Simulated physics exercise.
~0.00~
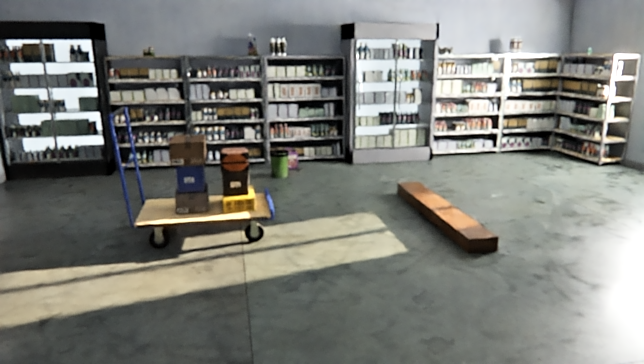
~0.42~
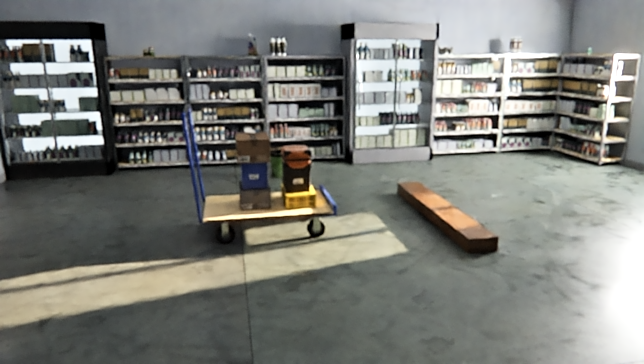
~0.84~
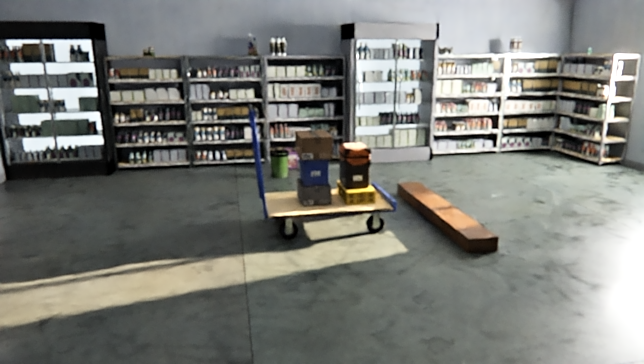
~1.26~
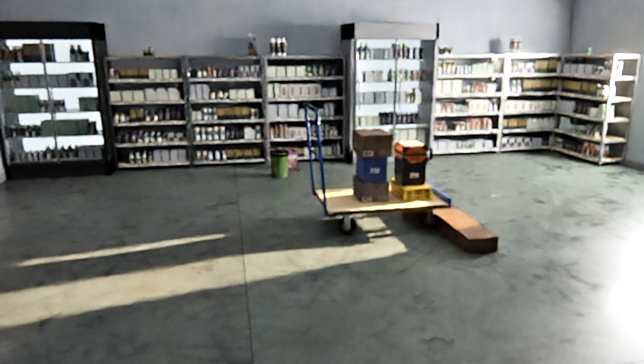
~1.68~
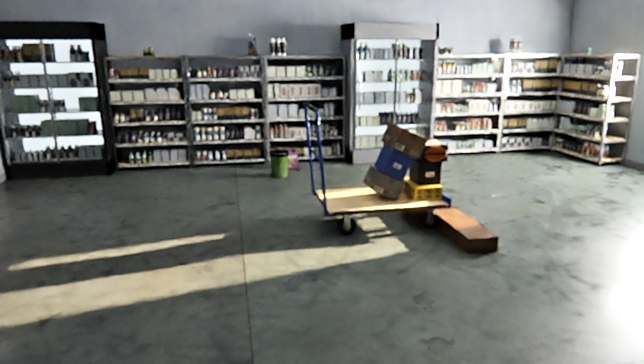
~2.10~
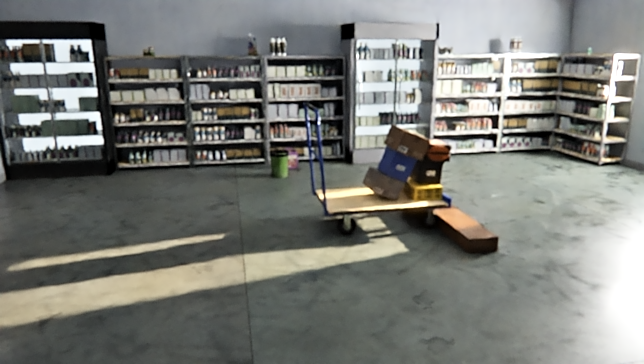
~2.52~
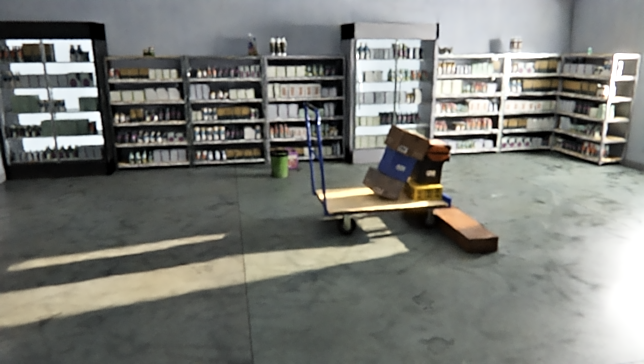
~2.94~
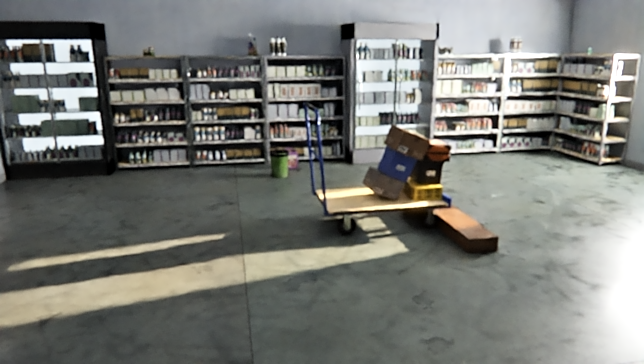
Platform trolley rolling right across a storeroom floor, stopping at a low kerb, its rear stack tipping forward to lean on the front one.
